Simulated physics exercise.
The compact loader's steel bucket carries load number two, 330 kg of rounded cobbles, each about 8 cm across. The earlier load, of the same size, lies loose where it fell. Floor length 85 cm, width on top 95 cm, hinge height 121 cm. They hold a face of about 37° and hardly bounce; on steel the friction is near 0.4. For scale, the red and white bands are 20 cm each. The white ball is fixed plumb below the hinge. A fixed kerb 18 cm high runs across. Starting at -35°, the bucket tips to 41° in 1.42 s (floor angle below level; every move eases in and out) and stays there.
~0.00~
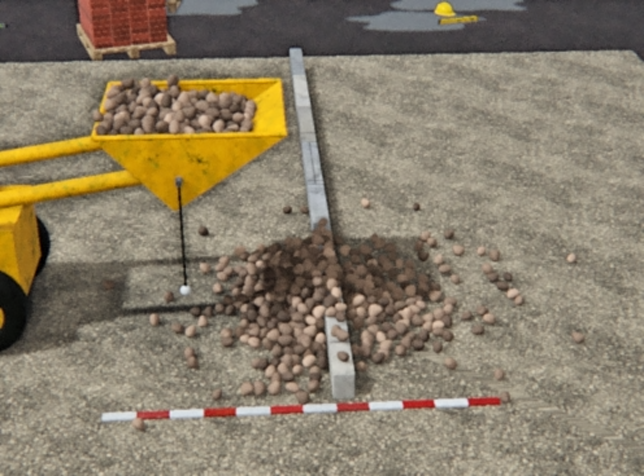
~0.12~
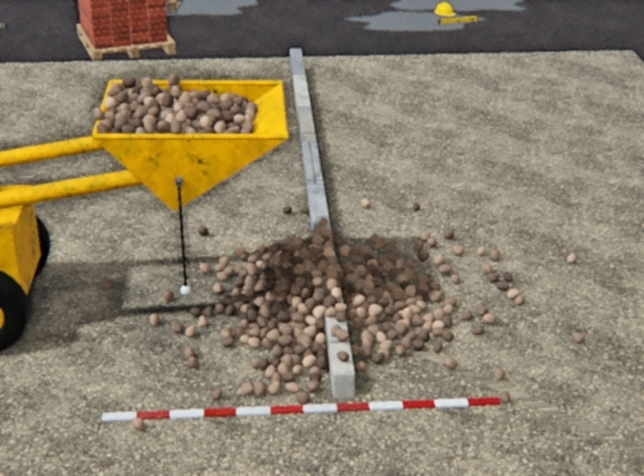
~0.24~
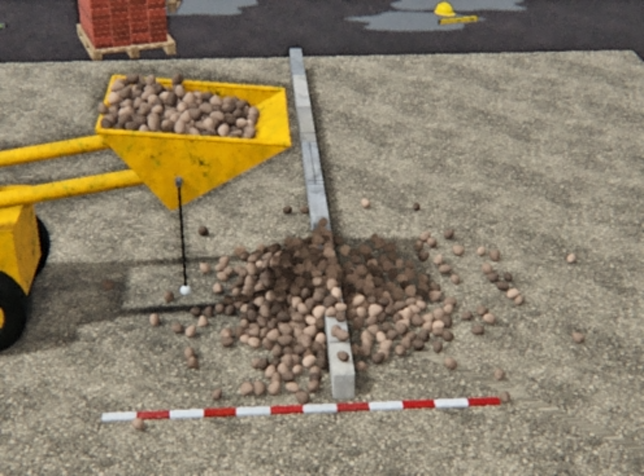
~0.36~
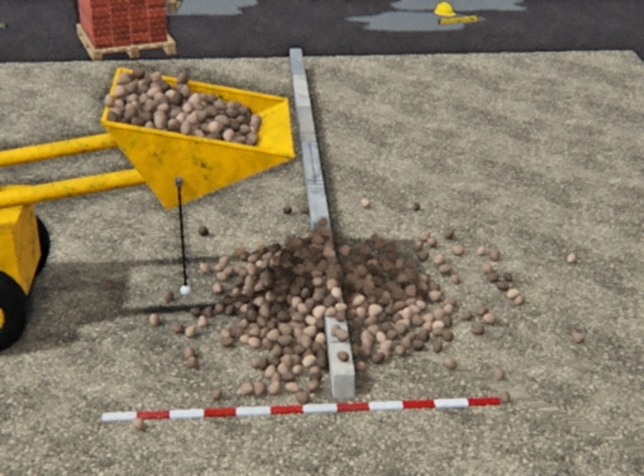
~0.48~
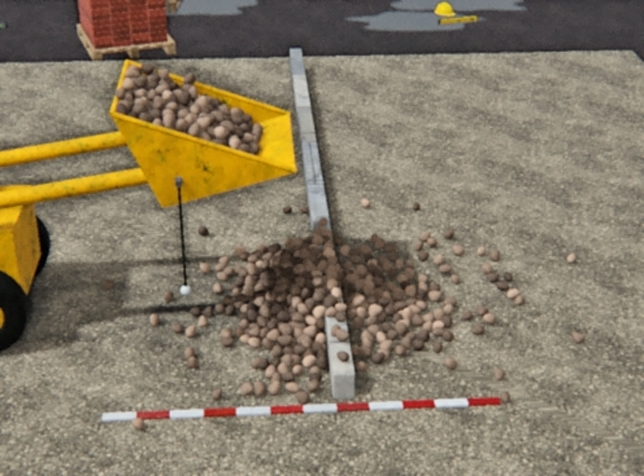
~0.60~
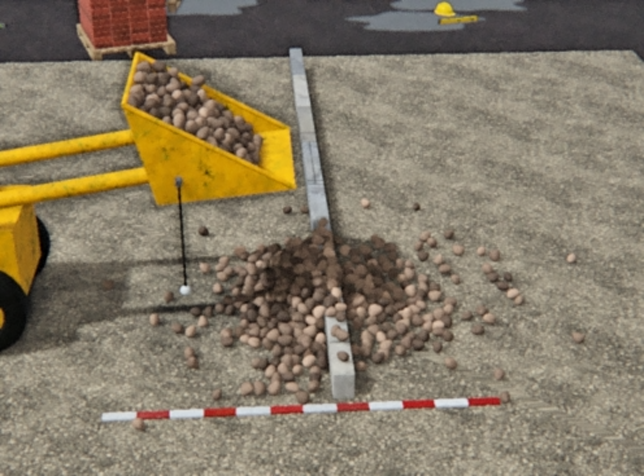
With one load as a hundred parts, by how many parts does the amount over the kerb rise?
Roughly 33 per cent of a load more.
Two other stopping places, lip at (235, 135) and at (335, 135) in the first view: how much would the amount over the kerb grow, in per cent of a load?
First some 5, then 90 per cent.
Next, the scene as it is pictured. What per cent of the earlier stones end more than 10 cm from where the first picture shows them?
About 20 per cent.
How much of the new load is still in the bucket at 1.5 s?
About 35 per cent.
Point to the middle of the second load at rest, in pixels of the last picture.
Their middle is at about (302, 288).
After 1.1 s the floor is at 29°; in per cent of one load, 98 in the bucket, 72 on this side of the kerb, 30 over the kerb; the foremost stones are at (544, 281).
After 1.5 s the floor is at 41°; in per cent of one load, 35 in the bucket, 131 on this side of the kerb, 34 over the kerb; the foremost stones are at (544, 281).
After 1.9 s the floor is at 41°; in per cent of one load, 3 in the bucket, 144 on this side of the kerb, 53 over the kerb; the foremost stones are at (544, 281).
After 4.4 s the floor is at 41°; in per cent of one load, 0 in the bucket, 137 on this side of the kerb, 63 over the kerb; the foremost stones are at (567, 294). Net gain over the kerb, 33.
